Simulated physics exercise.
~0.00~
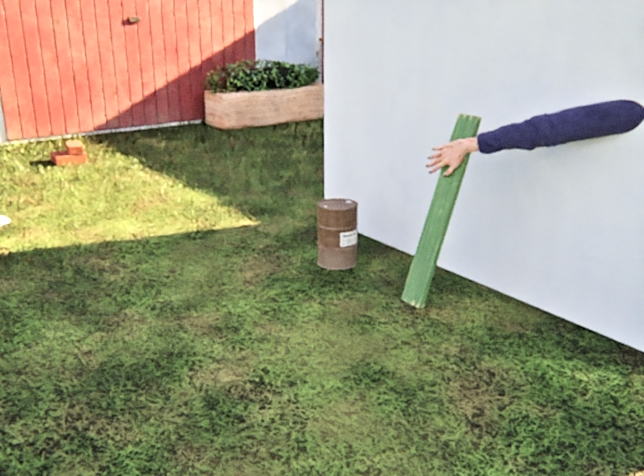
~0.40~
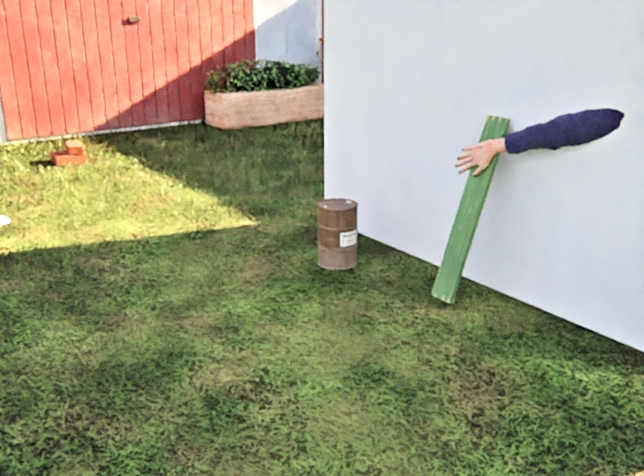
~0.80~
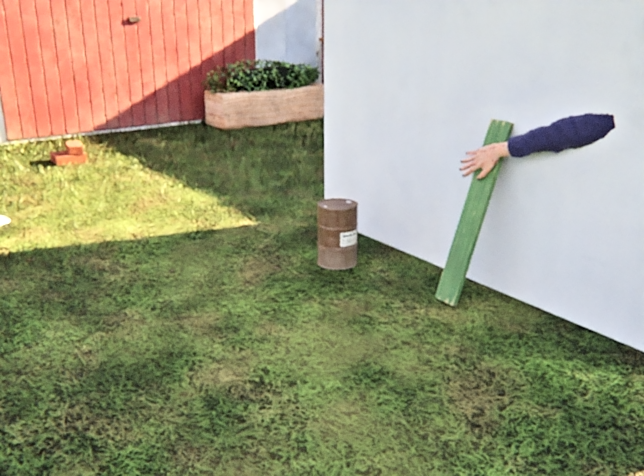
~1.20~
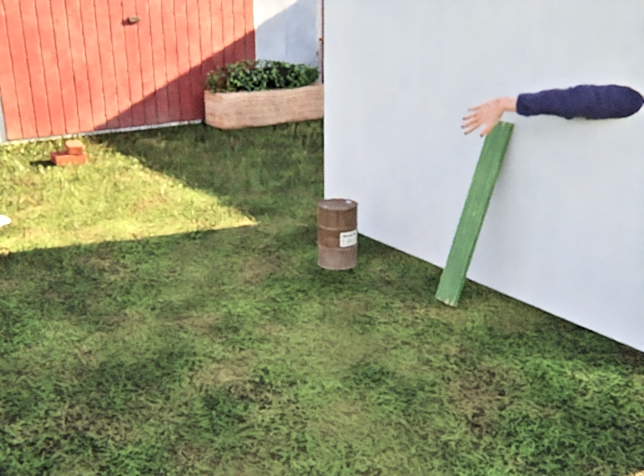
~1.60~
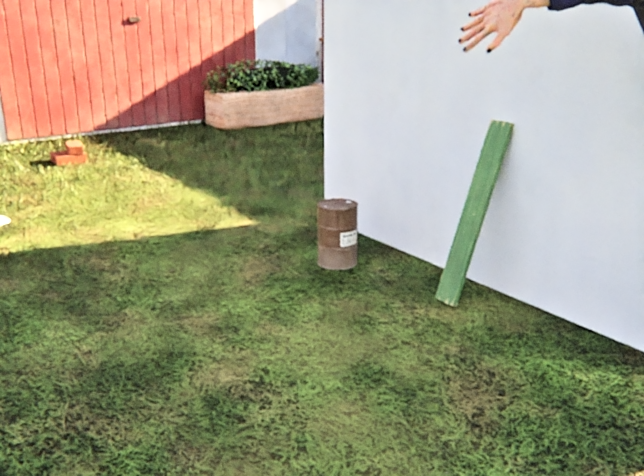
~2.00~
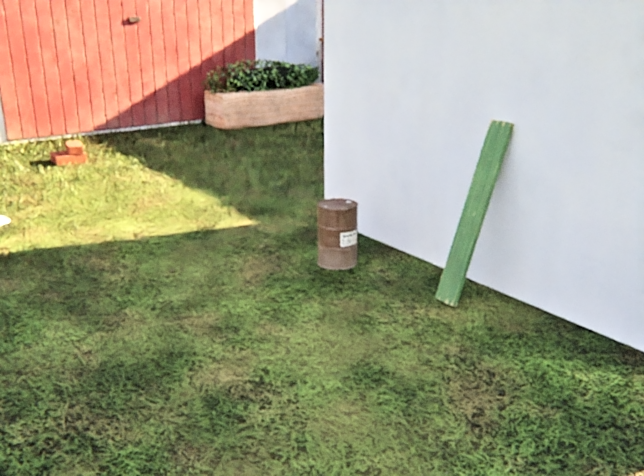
Grassy yard with a hand leaning a green plank against a pale wall near a brown canister, withdrawing, the plank staying up.
